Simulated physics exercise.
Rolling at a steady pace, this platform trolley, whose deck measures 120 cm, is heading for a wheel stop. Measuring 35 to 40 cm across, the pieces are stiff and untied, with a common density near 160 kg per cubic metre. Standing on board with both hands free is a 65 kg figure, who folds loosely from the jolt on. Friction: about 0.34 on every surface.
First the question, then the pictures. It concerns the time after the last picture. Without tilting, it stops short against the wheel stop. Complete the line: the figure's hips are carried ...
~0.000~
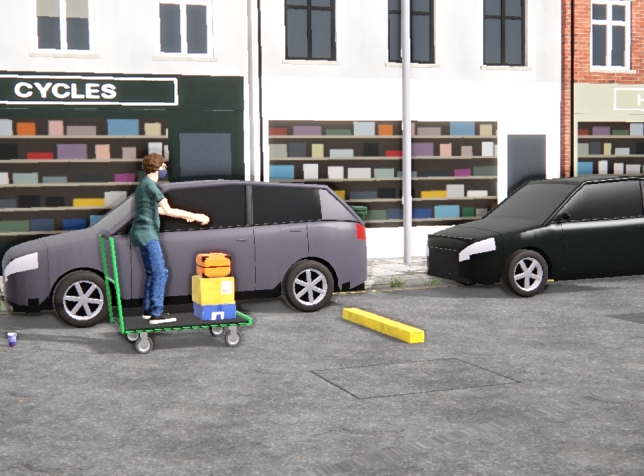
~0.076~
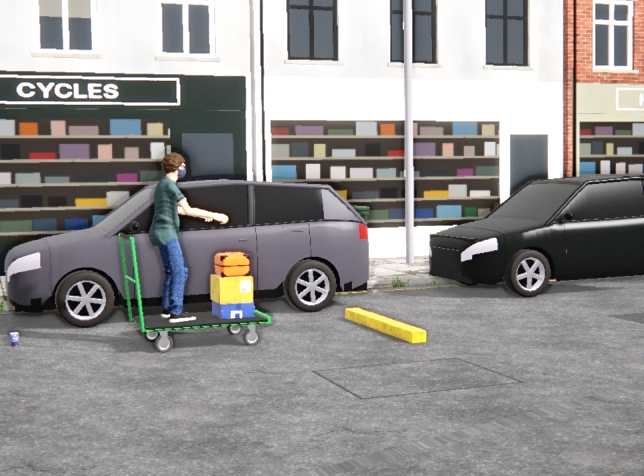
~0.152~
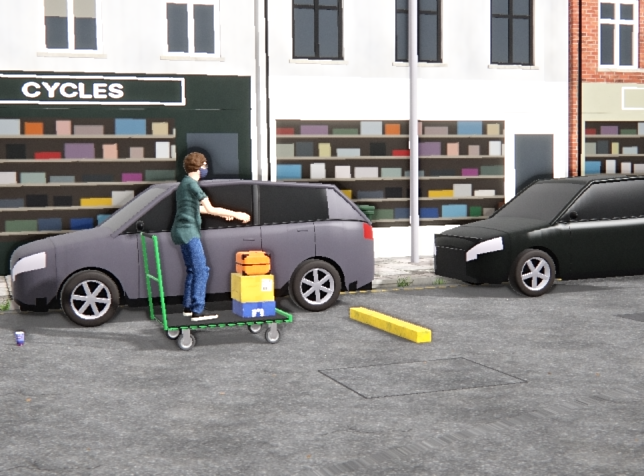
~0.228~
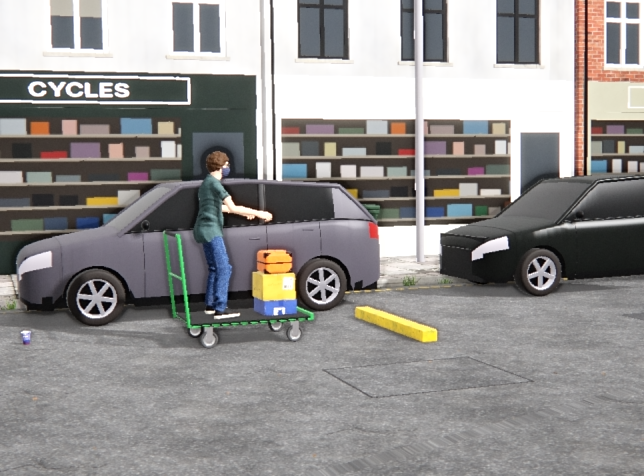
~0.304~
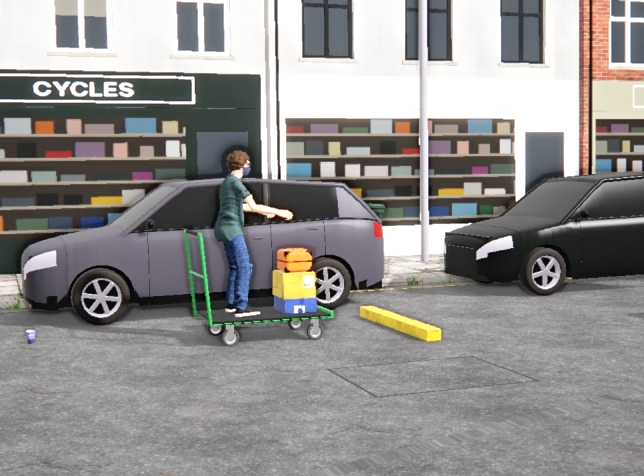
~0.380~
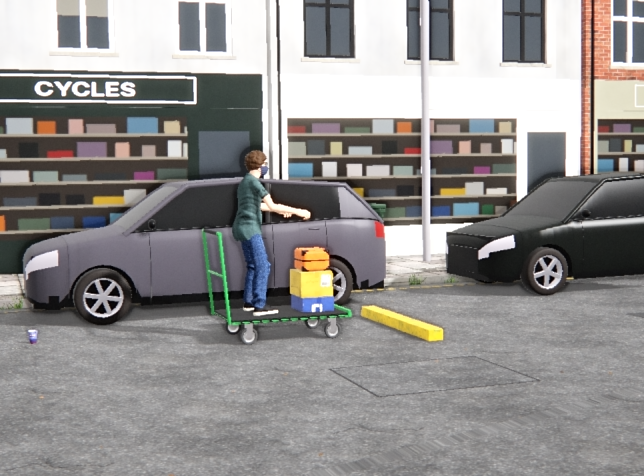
The figure's hips are carried over the front rim.
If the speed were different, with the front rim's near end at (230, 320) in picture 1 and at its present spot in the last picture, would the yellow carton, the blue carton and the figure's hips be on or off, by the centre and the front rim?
Then the yellow one is past the rim, the blue one is still in place and the hips are past the rim.
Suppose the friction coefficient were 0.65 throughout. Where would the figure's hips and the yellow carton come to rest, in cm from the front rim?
Hips 30 past, yellow 40 past.
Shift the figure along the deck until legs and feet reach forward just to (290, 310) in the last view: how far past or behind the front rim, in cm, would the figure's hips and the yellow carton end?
Hips 50 past, yellow 60 past.
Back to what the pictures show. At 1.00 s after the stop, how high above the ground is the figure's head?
Height: Approx. 30 cm.
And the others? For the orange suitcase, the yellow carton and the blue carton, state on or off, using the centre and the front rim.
By the last picture you'd see orange shed, yellow shed and blue retained.
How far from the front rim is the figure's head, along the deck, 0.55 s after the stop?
At that moment it sits around 50 cm past the rim.
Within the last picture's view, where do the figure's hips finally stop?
Roughly pixel (437, 317).
After 0.70 s the deck stops.
After 1.25 s the figure's hips are 7 cm behind the rim, near (393, 251) in the last picture's view.
After 1.70 s the figure's hips are 38 cm past the rim, near (433, 313) in the last picture's view.
Final state at 4.6 s, past the rim, orange suitcase, yellow carton and the figure's hips; behind it, blue carton.
